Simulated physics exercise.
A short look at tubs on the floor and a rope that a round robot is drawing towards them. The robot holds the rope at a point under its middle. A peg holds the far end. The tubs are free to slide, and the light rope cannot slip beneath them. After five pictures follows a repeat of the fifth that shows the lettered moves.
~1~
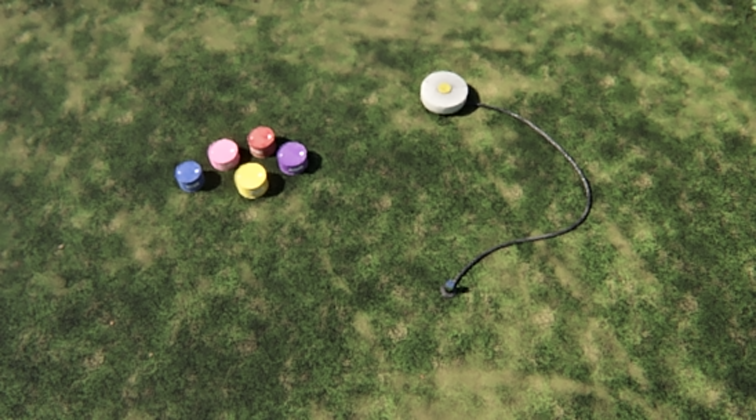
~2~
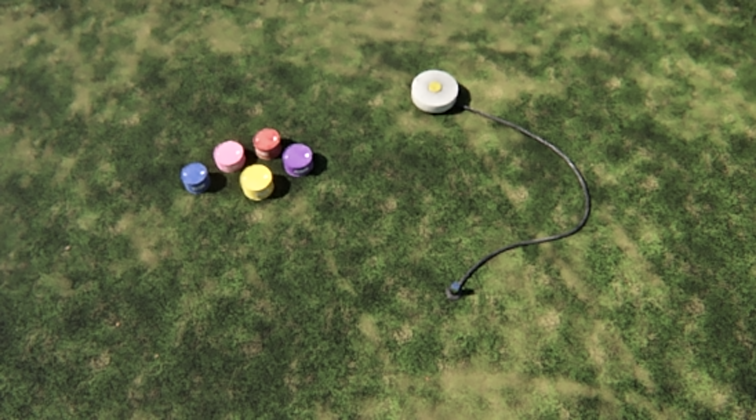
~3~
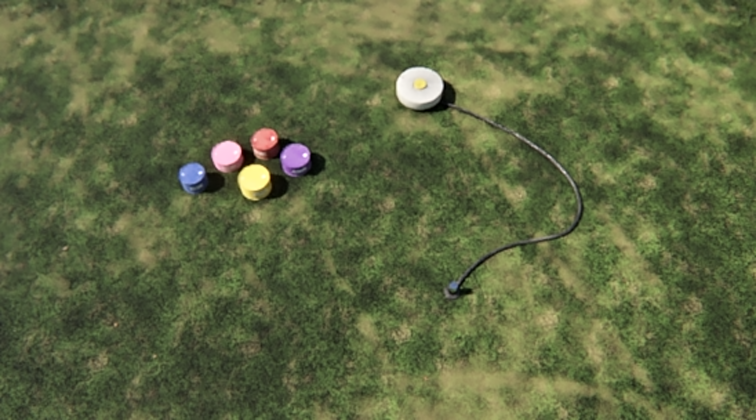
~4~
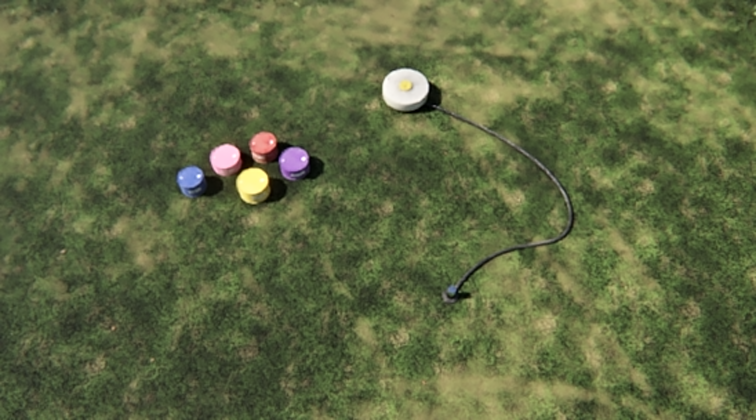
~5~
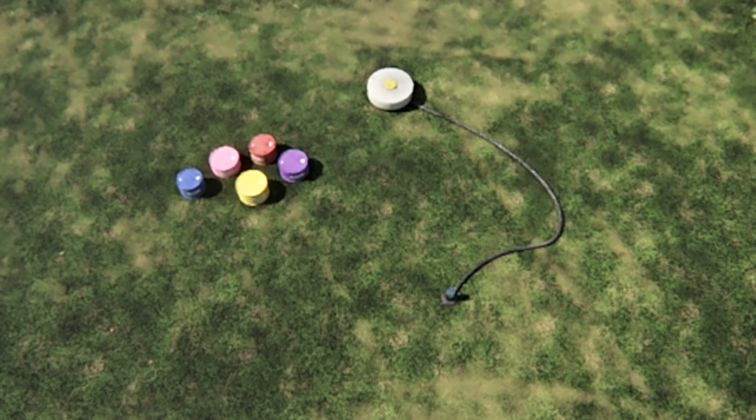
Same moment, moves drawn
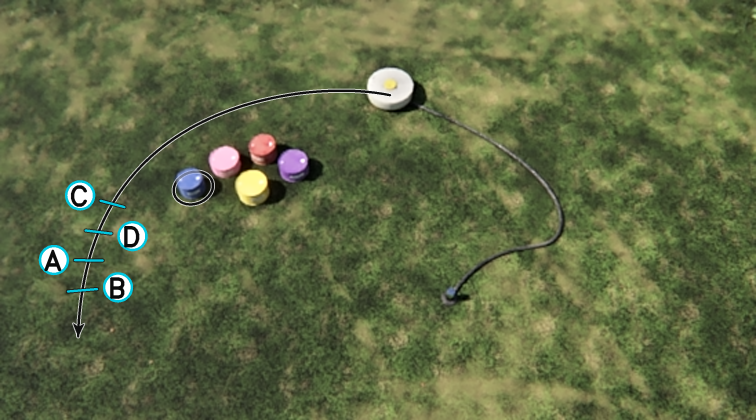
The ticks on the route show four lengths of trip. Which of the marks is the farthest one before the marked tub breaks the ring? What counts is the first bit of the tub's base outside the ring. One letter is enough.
The farthest safe stop is C.
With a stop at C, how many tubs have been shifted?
Four.
On the marked copy, A at (89, 260); B at (82, 290); C at (112, 204); D at (99, 232); the ring at (193, 188); the route from (390, 95) via (176, 137) to (78, 337).
Taking C. A third of the way, robot (282, 91); blue tub (191, 184).
Two thirds of the way, robot (177, 130); blue tub (191, 184).
When it is over, robot (109, 199); pink tub (225, 179); red tub (253, 175); yellow tub (249, 198); purple tub (278, 182); blue tub (191, 184); the blue tub is still in its ring.
As for the rest, A drags the ringed tub to (186, 217); B drags the ringed tub to (184, 234); D drags the ringed tub to (191, 200).
